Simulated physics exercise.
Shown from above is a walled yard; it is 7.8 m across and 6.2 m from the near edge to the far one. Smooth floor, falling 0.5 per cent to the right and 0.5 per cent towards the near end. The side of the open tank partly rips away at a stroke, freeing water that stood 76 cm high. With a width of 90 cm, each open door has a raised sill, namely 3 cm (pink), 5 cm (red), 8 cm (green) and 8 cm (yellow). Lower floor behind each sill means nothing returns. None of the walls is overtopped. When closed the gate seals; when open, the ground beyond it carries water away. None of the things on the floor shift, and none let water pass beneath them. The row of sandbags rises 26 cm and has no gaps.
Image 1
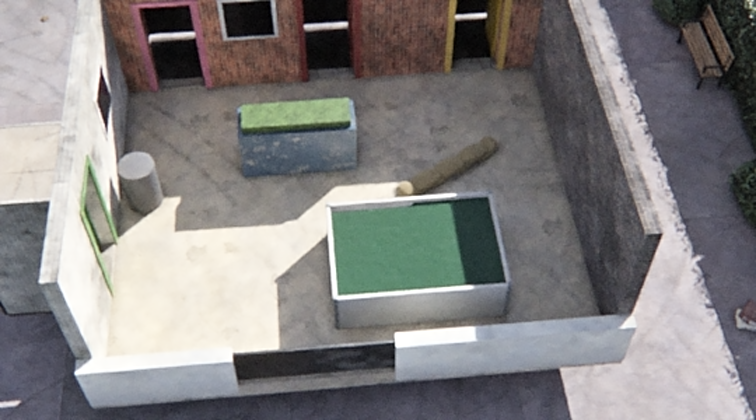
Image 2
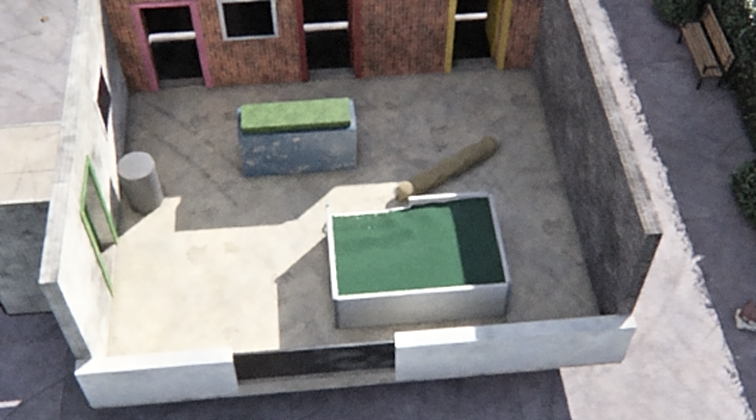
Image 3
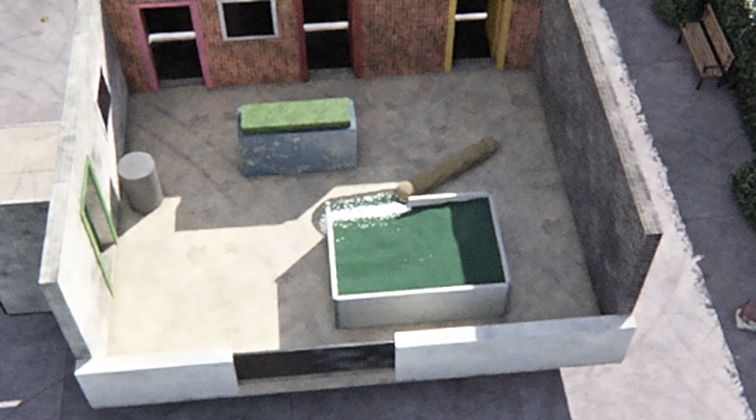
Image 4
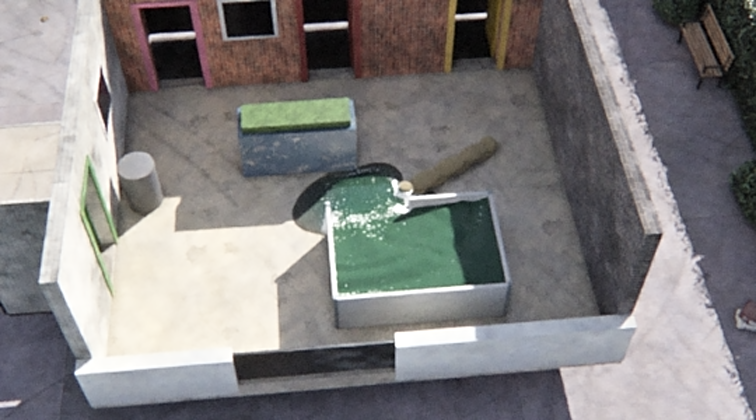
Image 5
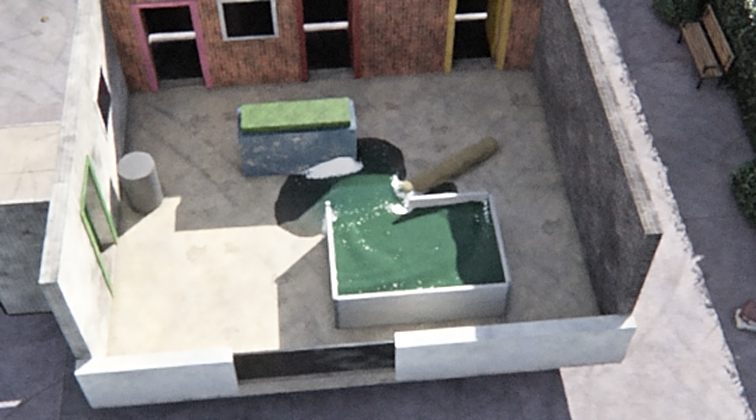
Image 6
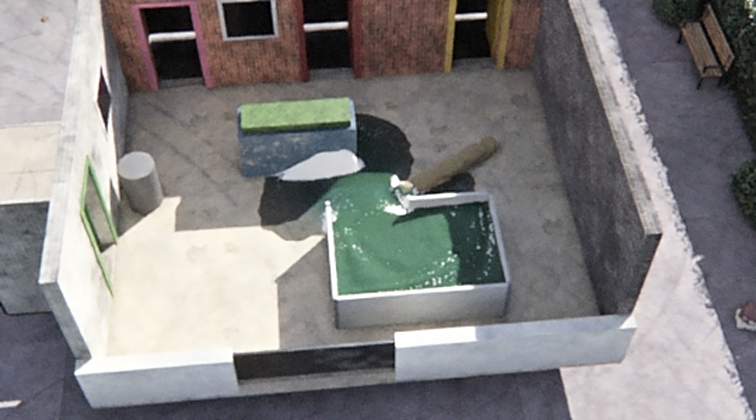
Green water in an open tank breaks through the left part of its far side in a walled yard, foaming at the gap, then spreads across the floor past a log-like roll towards a grass-topped block, darkening the ground around it.
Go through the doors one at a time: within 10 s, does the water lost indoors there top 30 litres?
Outcome: At the pink door the amount will overshoot the limit; at the red door the amount will overshoot the limit; at the green door the amount will overshoot the limit; at the yellow door the amount will overshoot the limit.
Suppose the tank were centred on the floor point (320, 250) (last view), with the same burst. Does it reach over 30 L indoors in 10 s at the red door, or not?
Well, red ends up inside the mark.
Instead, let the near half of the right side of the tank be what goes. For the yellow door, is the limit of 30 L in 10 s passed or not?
Note: Yellow door, beyond the mark.
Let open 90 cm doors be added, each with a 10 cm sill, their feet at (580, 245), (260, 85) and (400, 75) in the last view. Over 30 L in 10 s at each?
So, in the order given, it's shy of the mark, then shy of the mark, then beyond the mark.
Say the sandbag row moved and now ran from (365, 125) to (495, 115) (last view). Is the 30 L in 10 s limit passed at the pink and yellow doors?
Well, the pink one ends up more than allowed and the yellow one ends up within bounds.
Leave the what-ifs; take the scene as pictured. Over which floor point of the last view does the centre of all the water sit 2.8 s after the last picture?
Near (363, 204).
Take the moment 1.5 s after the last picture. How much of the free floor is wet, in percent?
40 %.
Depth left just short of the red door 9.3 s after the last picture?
The depth comes to around 5.5 centimetres.
Then, 0.7 s after the last picture water covers 25 % of the floor and is deepest (52 cm) near (348, 180); pink door not reached, red door 9 cm at the sill, 11 L in, green door not reached, yellow door not reached.
Then, 1.5 s after the last picture water covers 40 % of the floor and is deepest (41 cm) near (338, 181); pink door not reached, red door 15 cm at the sill, 44 L in, green door 11 cm at the sill, 0 L in, yellow door 14 cm at the sill, 0 L in.
Then, 2.8 s after the last picture water covers 65 % of the floor and is deepest (30 cm) near (505, 69); pink door 7 cm at the sill, 1 L in, red door 11 cm at the sill, 84 L in, green door 18 cm at the sill, 74 L in, yellow door 13 cm at the sill, 22 L in.
Then, 5.3 s after the last picture water covers 90 % of the floor and is deepest (18 cm) near (540, 346); pink door 7 cm at the sill, 31 L in, red door 7 cm at the sill, 113 L in, green door 12 cm at the sill, 146 L in, yellow door 14 cm at the sill, 80 L in.
Then, 9.3 s after the last picture water covers 95 % of the floor and is deepest (18 cm) near (331, 363); pink door 5 cm at the sill, 56 L in, red door 5 cm at the sill, 119 L in, green door 6 cm at the sill, 163 L in, yellow door 8 cm at the sill, 98 L in.
